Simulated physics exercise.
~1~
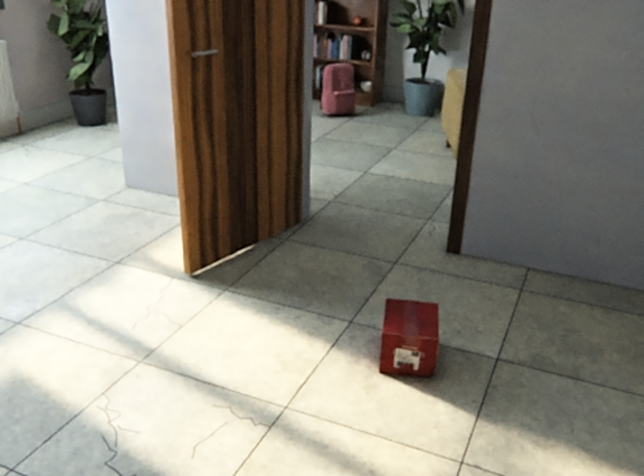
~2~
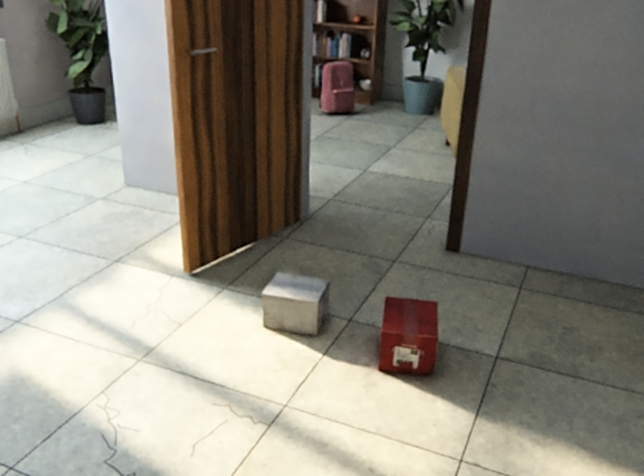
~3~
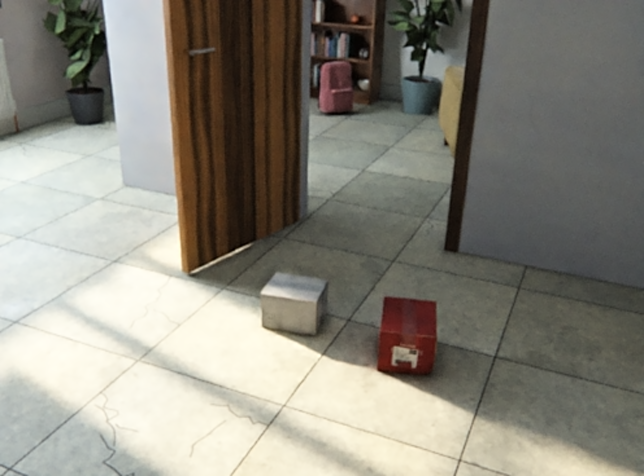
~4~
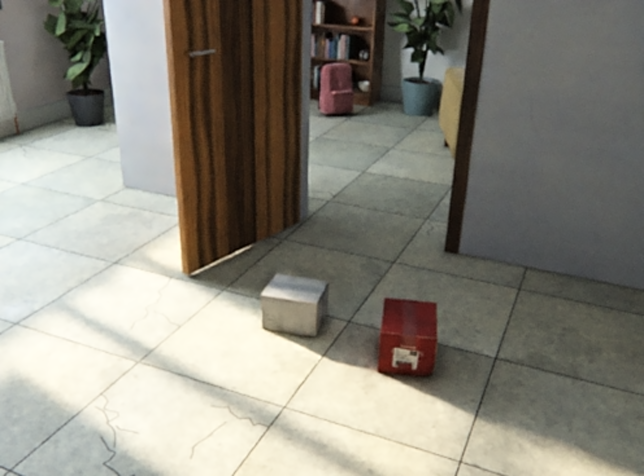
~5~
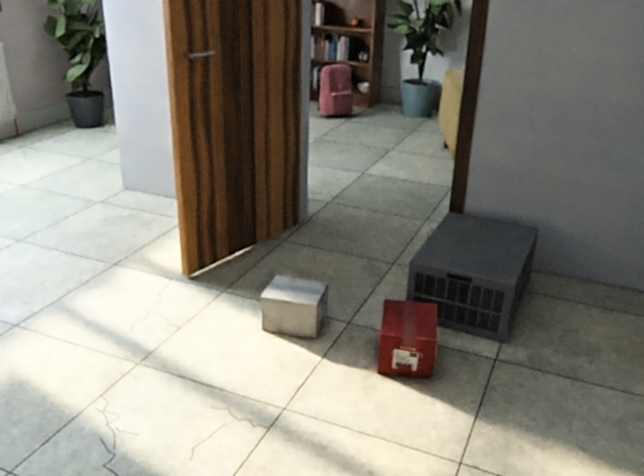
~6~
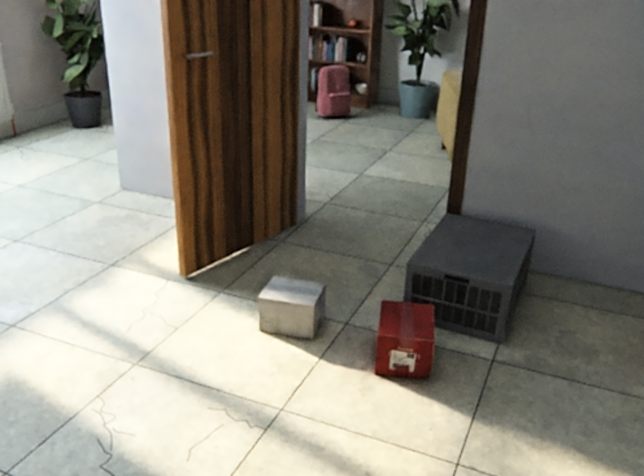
A white box, then a grey chest, appear near a red parcel by a still, open door.
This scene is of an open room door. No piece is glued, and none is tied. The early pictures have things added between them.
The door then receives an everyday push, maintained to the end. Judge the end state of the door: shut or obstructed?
Shut.
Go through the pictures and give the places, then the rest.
Door wide open and still; red parcel (410, 337), in the first picture.
Door wide open and still; red parcel (409, 336); white box (296, 303), in the second picture.
Door wide open and still; red parcel (408, 335); white box (295, 303), in the third picture.
Door wide open and still; red parcel (408, 337); white box (295, 305), in the fourth picture.
Door wide open and still; red parcel (408, 338); white box (295, 306), in the fifth picture.
Door wide open and still; grey chest (471, 273); red parcel (405, 339), in the sixth picture.
Then, 0.70 s past the last view, open by 78°.
Then, 1.10 s past the last view, open by 49°.
Then, 1.50 s past the last view, open by 16°.
Finally, open by 0°; all 3 still in place. Final places as the last picture's camera would see them, grey chest near (471, 273).
